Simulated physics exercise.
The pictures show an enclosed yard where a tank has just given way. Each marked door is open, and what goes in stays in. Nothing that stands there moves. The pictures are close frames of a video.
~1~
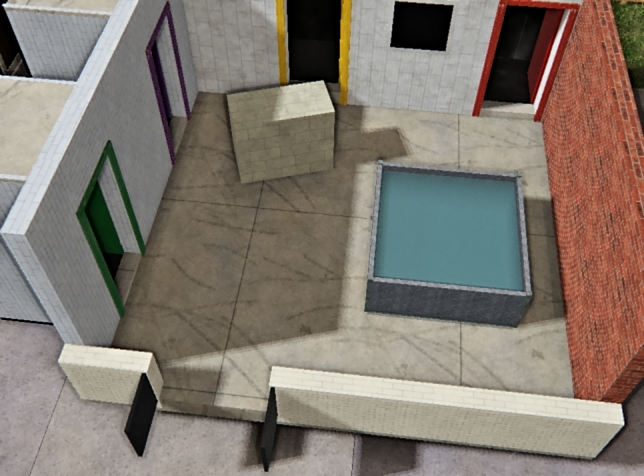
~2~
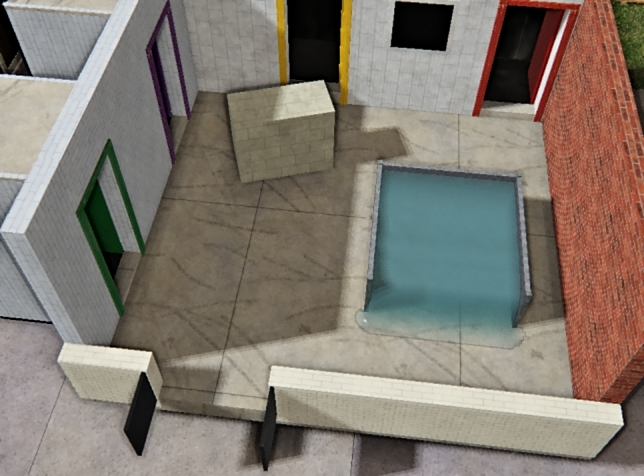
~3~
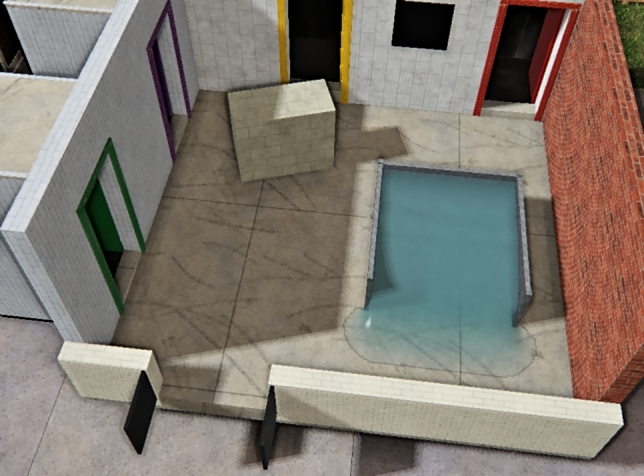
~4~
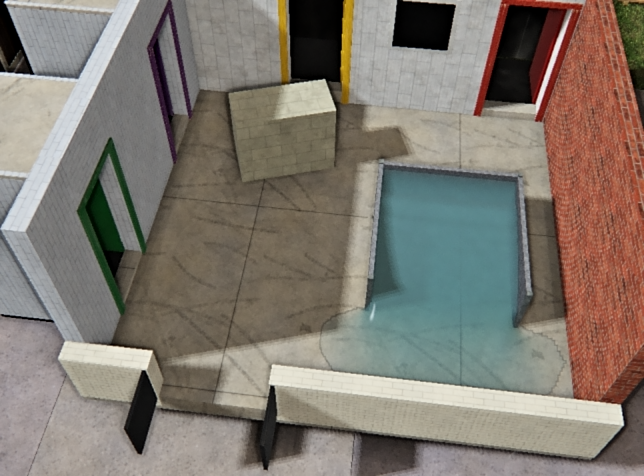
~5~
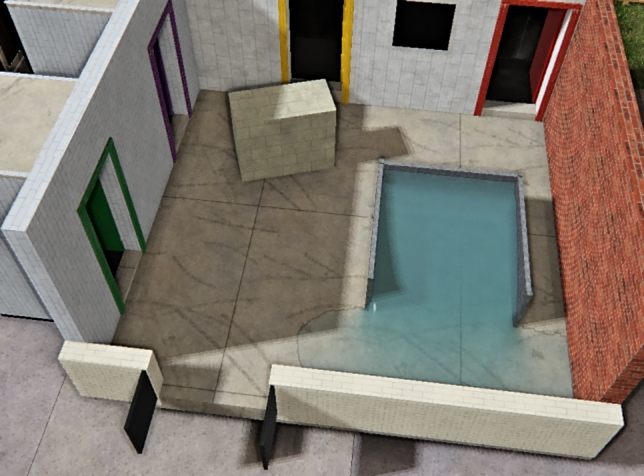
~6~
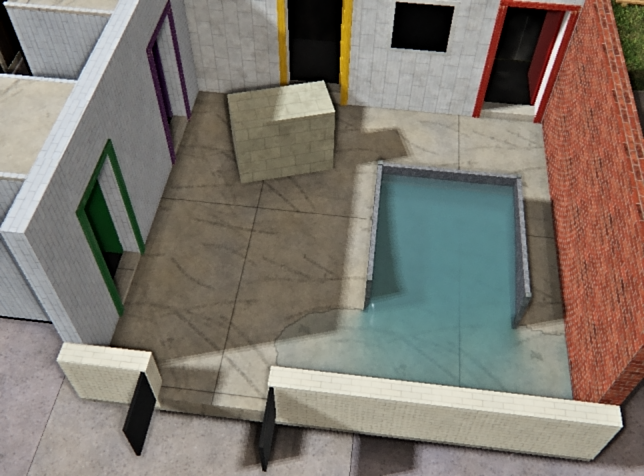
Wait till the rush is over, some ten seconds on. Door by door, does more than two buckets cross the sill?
One by one: The red door takes more than that; the yellow door stays under that; the green door takes more than that; the purple door stays under that.
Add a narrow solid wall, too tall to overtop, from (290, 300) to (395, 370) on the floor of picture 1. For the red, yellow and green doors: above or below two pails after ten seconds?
In short: The red door passes that mark, the yellow door is under, the green door passes that mark.
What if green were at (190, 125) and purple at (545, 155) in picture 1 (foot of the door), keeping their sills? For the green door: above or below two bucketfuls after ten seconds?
Then: The green one is over.
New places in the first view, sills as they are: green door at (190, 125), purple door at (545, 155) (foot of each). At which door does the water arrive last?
The one in yellow.
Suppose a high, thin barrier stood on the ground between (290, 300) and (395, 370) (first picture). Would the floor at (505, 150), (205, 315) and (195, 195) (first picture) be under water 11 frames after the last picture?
In turn: Free of water, wet, free of water.
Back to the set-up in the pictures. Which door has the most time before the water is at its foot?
That is the door marked yellow.
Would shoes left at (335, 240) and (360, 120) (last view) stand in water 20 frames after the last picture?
One after the other: Free of water, clear.
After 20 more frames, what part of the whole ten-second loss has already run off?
Some 35 per cent.
A moment on, water covers 20 % of the floor; the red door not reached, the yellow door not reached, the green door not reached, the purple door not reached.
Next, water covers 40 % of the floor; the red door not reached, the yellow door not reached, the green door wet at the sill, nothing in, the purple door not reached.
Then, water covers 60 % of the floor; the red door over two buckets in, the yellow door not reached, the green door over two buckets in, the purple door wet at the sill, nothing in.
Later, water covers 90 % of the floor; the red door far over two buckets in, the yellow door wet at the sill, nothing in, the green door far over two buckets in, the purple door wet at the sill, nothing in.
In the end, water covers 95 % of the floor; the red door far over two buckets in, the yellow door wet at the sill, nothing in, the green door far over two buckets in, the purple door under two buckets in.
